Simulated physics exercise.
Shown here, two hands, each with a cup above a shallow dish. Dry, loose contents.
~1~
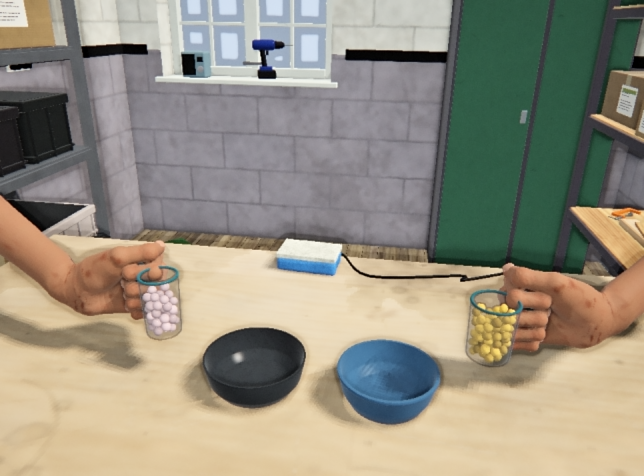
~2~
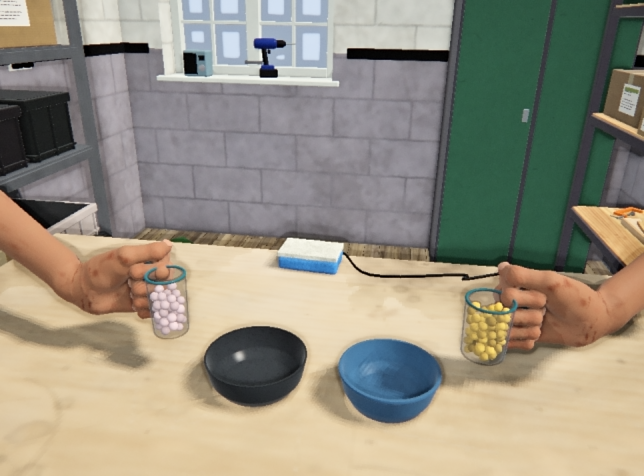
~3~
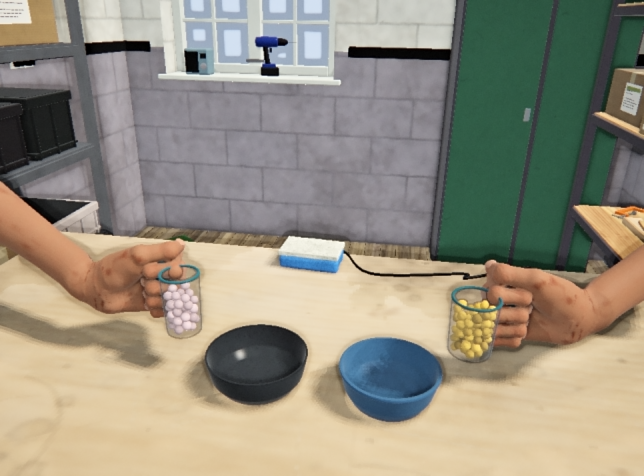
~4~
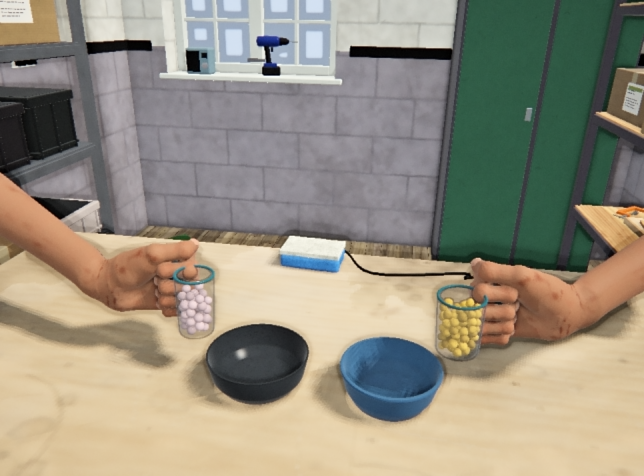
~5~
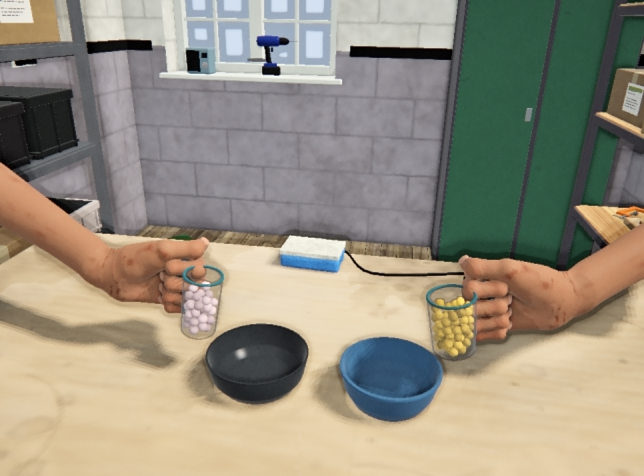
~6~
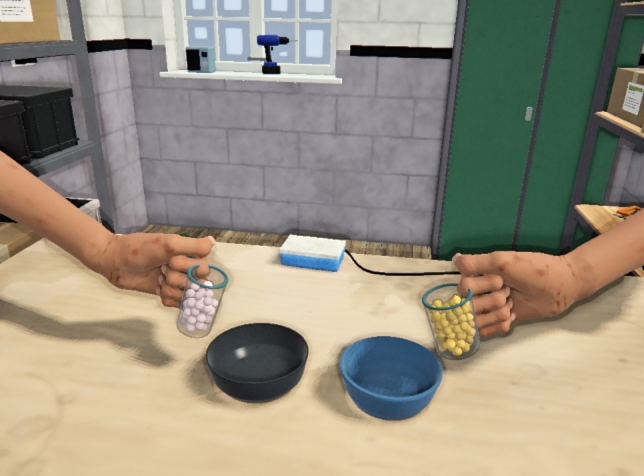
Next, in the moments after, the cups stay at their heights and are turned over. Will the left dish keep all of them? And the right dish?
In order: On the left the dish: Most likely nothing gets out of it; right: Most likely nothing gets out of it.
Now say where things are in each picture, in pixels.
The first picture shows left dish at (241, 391), empty; left cup at (161, 303), holding sugar pearls, just above its dish; right dish at (387, 405), empty; right cup at (492, 329), holding puffed corn balls, just above its dish.
The second picture shows left cup at (169, 303), upright; right cup at (486, 327), upright.
The third picture shows left cup at (182, 302), upright; right cup at (473, 325), upright.
The fourth picture shows left cup at (195, 303), tipped 2°; right cup at (459, 323), tipped 2°.
The fifth picture shows left cup at (201, 303), tipped 9°; right cup at (453, 323), tipped 9°.
The sixth picture shows left dish at (243, 386); left cup at (201, 302), tipped 18°; right dish at (389, 401); right cup at (453, 322), tipped 18°.
Then, 0.64 s after the last picture, left, all still in the cup; right, all still in the cup.
Then, 1.19 s after the last picture, left, nearly all still in the cup, a small part in the dish, a stray few in the air; right, nearly all still in the cup, a stray few in the dish, a stray few in the air.
Then, 1.67 s after the last picture, left, all in the dish; right, all in the dish.
At rest, left, all in the dish, none outside the dish; right, all in the dish, none outside the dish.
